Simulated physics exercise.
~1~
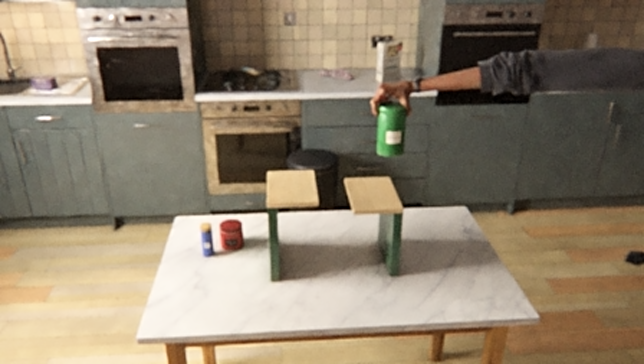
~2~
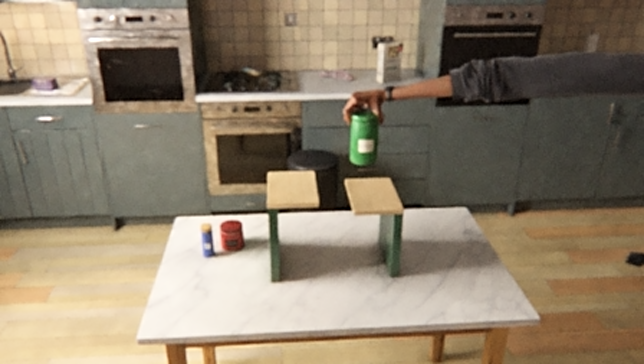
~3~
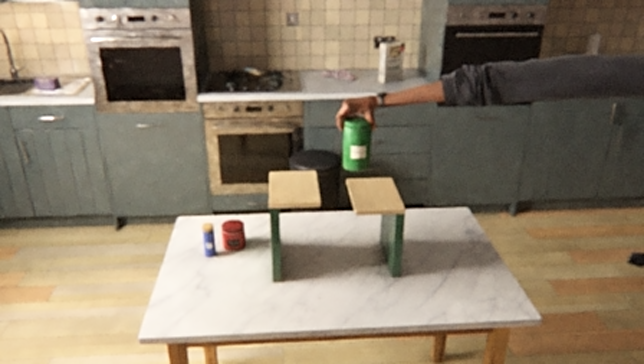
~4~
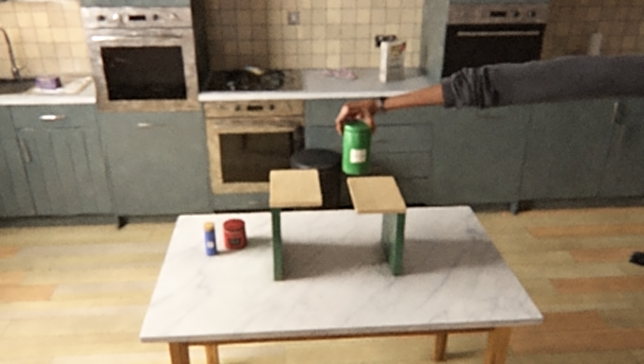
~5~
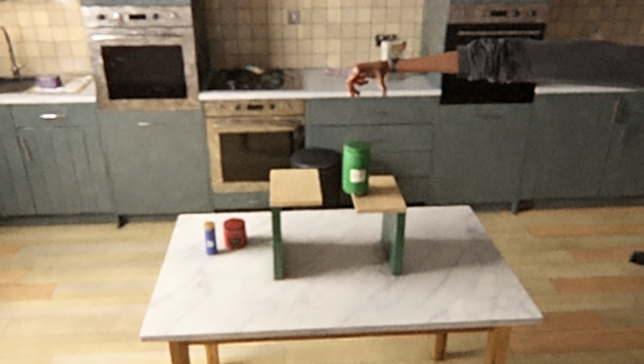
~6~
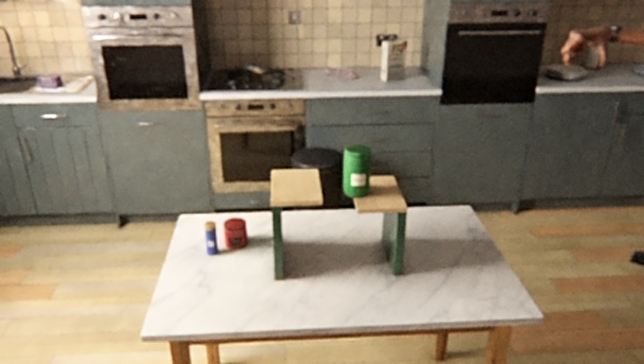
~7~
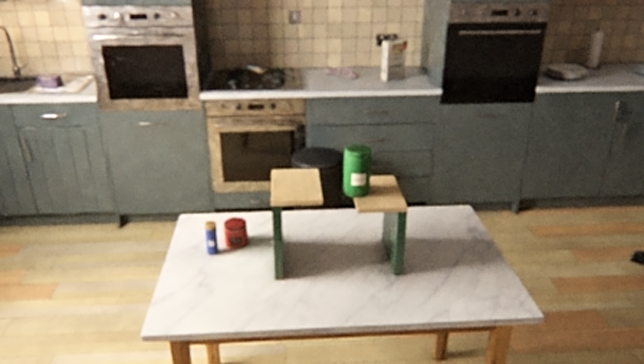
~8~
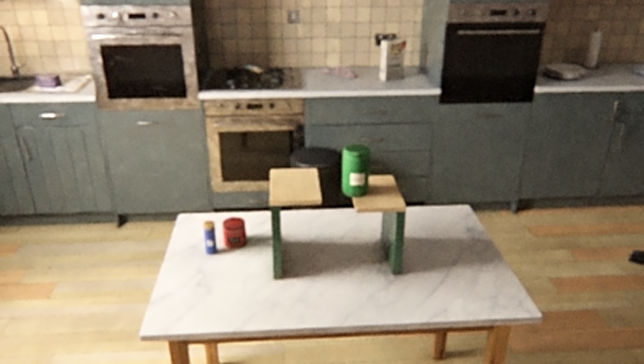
A hand lowers a green jar onto the right support, releases it, and it stays upright.
